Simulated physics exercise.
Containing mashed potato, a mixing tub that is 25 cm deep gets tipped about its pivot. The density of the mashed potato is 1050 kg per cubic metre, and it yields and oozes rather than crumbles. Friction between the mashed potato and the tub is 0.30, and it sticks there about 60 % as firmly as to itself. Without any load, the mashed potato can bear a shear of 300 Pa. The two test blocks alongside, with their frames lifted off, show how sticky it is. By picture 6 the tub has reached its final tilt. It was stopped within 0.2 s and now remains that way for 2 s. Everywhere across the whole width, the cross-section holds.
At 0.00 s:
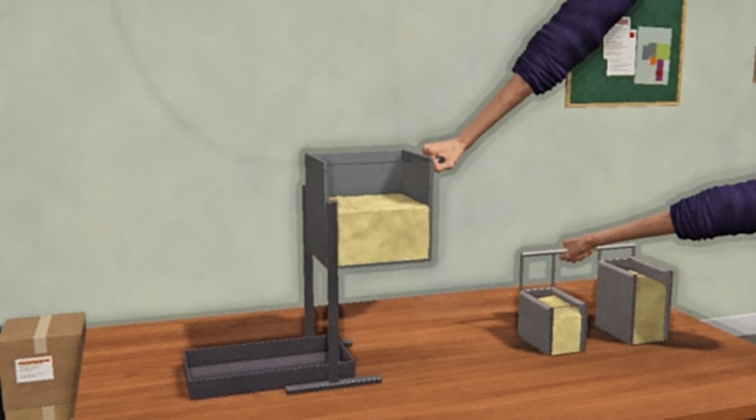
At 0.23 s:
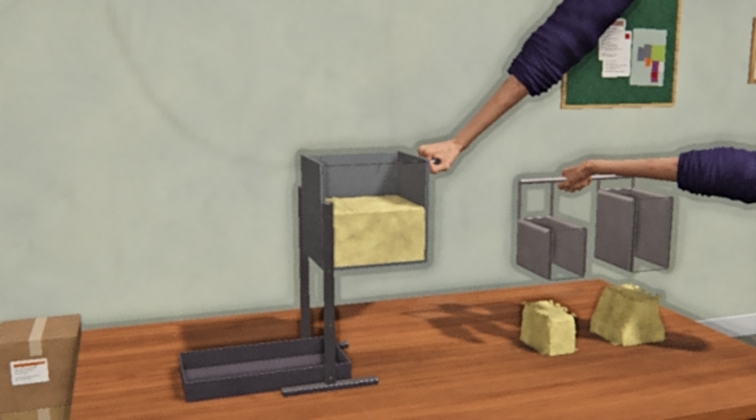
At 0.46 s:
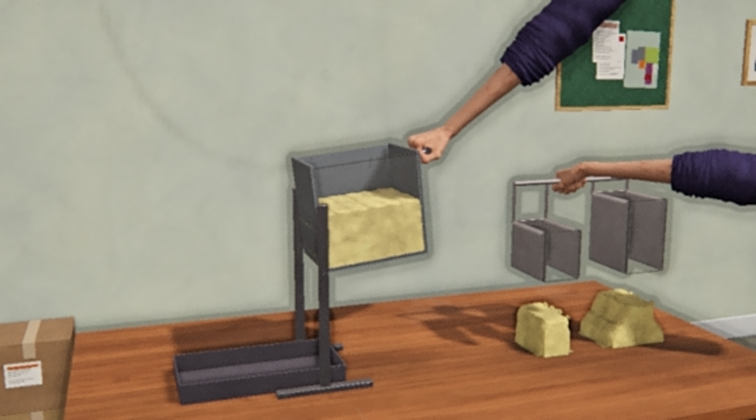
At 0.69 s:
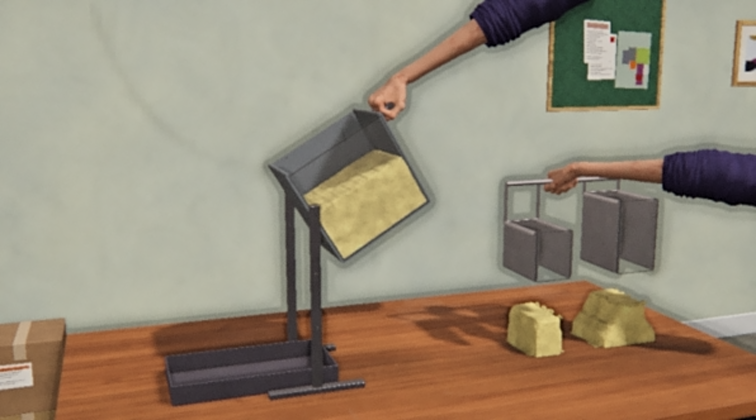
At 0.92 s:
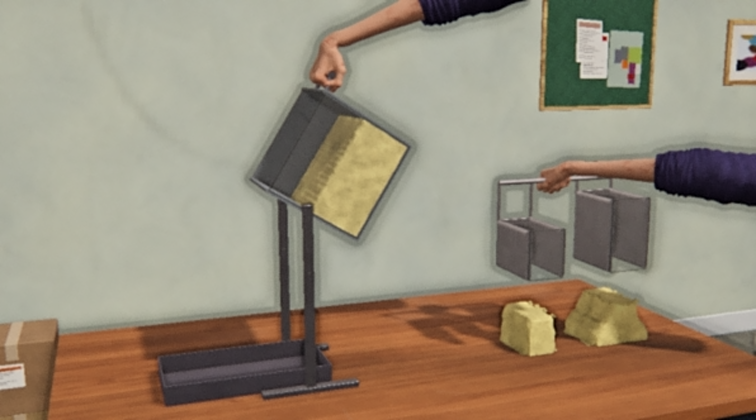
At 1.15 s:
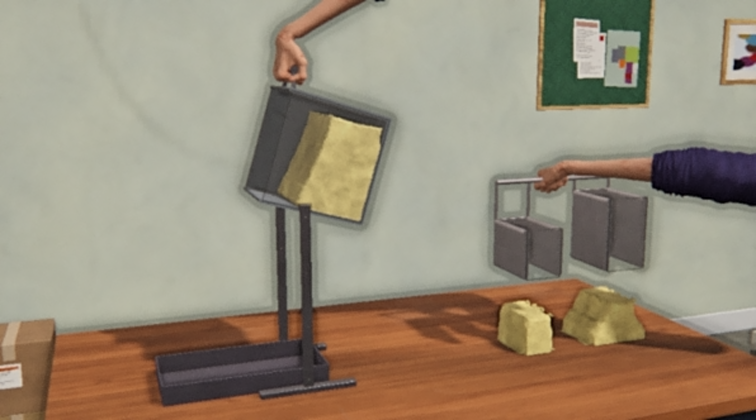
At the start, one hand grips a gray tub of pale yellow mash while another lifts two holders off smaller blocks on the table. The taller right block slumps and widens while the left keeps its height, then the first hand tilts the tub steeply left, the mash staying inside.
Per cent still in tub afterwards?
Approx. 100 %.
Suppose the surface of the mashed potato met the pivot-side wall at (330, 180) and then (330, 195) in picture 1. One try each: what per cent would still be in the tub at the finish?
In that order: 75 %, 95 %.
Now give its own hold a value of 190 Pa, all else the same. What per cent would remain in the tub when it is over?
95 %.
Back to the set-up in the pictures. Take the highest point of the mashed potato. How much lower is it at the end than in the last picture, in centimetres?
About 4 cm.
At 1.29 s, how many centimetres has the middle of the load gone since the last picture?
Some 3 cm.
After 1.29 s, the tub is at 73 degrees and holds 100 %.
After 1.46 s, the tub is at 73 degrees and holds 100 %.
After 1.63 s, the tub is at 73 degrees and holds 100 %.
After 1.80 s, the tub is at 73 degrees and holds 100 %.
After 3.15 s, at the end, the tub is at 73 degrees and holds 100 %.
